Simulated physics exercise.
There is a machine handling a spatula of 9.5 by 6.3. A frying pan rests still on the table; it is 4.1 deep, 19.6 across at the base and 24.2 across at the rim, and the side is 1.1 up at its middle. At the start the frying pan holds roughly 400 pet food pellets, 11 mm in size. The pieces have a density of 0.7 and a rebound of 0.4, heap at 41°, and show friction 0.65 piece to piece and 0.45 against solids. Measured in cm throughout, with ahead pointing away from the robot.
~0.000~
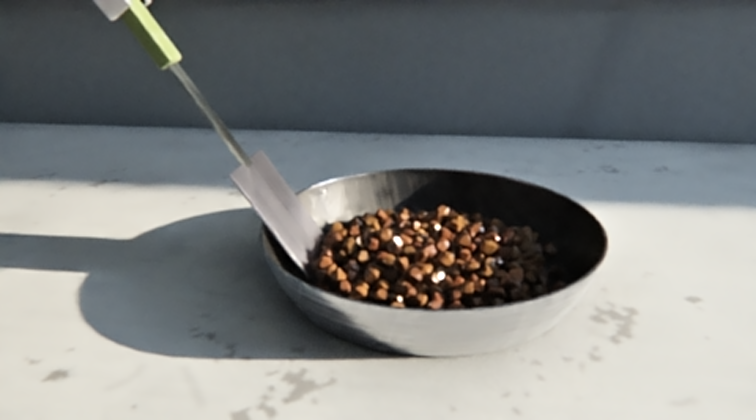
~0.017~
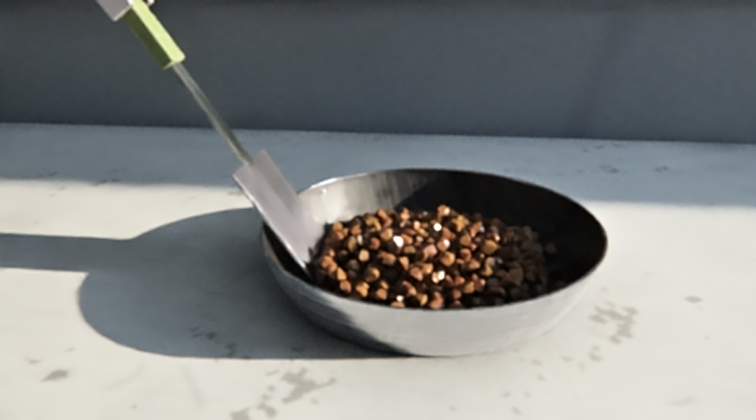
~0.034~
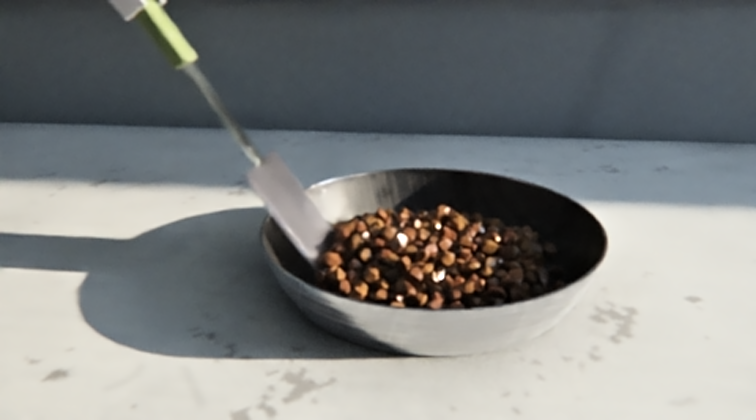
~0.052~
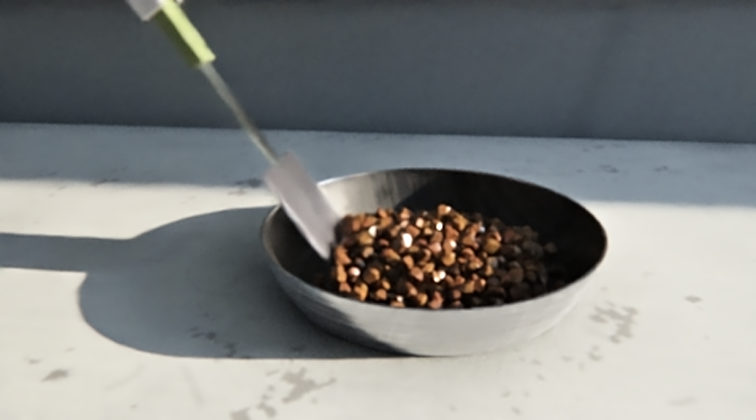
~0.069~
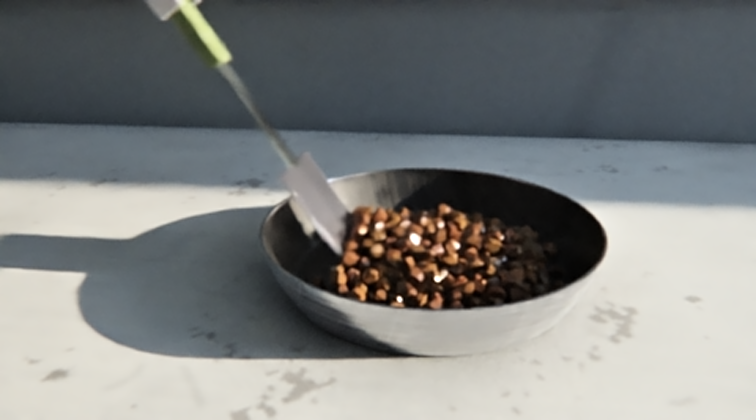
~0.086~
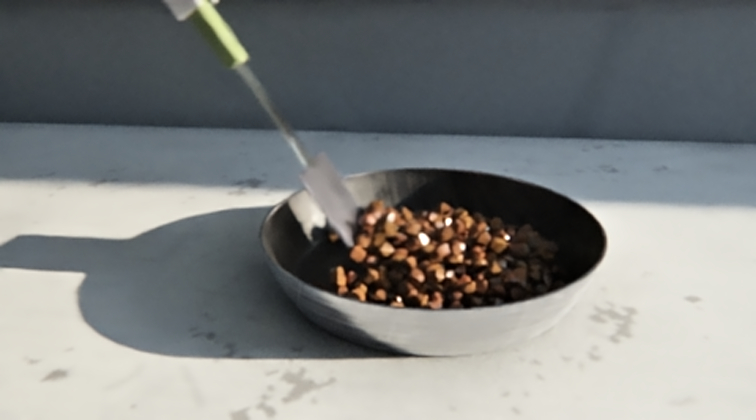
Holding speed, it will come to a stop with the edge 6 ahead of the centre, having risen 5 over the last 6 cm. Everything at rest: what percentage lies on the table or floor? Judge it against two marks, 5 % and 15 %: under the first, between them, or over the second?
Between them, so from 5 to 15 %.
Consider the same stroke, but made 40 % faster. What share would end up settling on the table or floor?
I'd reckon close to 10 per cent.
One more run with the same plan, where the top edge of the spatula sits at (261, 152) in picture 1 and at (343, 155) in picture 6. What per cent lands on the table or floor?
5 per cent.
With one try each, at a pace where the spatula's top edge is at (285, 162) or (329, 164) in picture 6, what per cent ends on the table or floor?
That comes to about 0 and about 15 percent, in that order.
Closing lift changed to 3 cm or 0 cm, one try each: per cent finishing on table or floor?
Try one gives about 5 in a hundred, try two about 0 in a hundred.
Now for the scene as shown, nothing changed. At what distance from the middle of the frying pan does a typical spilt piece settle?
I reckon close to 24 centimetres.
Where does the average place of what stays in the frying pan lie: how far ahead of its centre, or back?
Ahead of centre, near 3.5 centimetres.
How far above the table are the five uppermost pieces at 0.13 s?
5 cm.
By 0.13 s, sloping 56°, highest piece 5 above the table; 396 in the frying pan.
By 0.17 s, sloping 56°, highest piece 7 above the table; 396 in the frying pan.
By 0.39 s, sloping 56°, highest piece 5 above the table; 367 in the frying pan, 29 on the table or floor.
By 1.44 s, sloping 56°, highest piece 5 above the table; 367 in the frying pan, 29 on the table or floor.
Final count, 367 in the frying pan, 29 on the table or floor. That is 7 % on the table or floor.
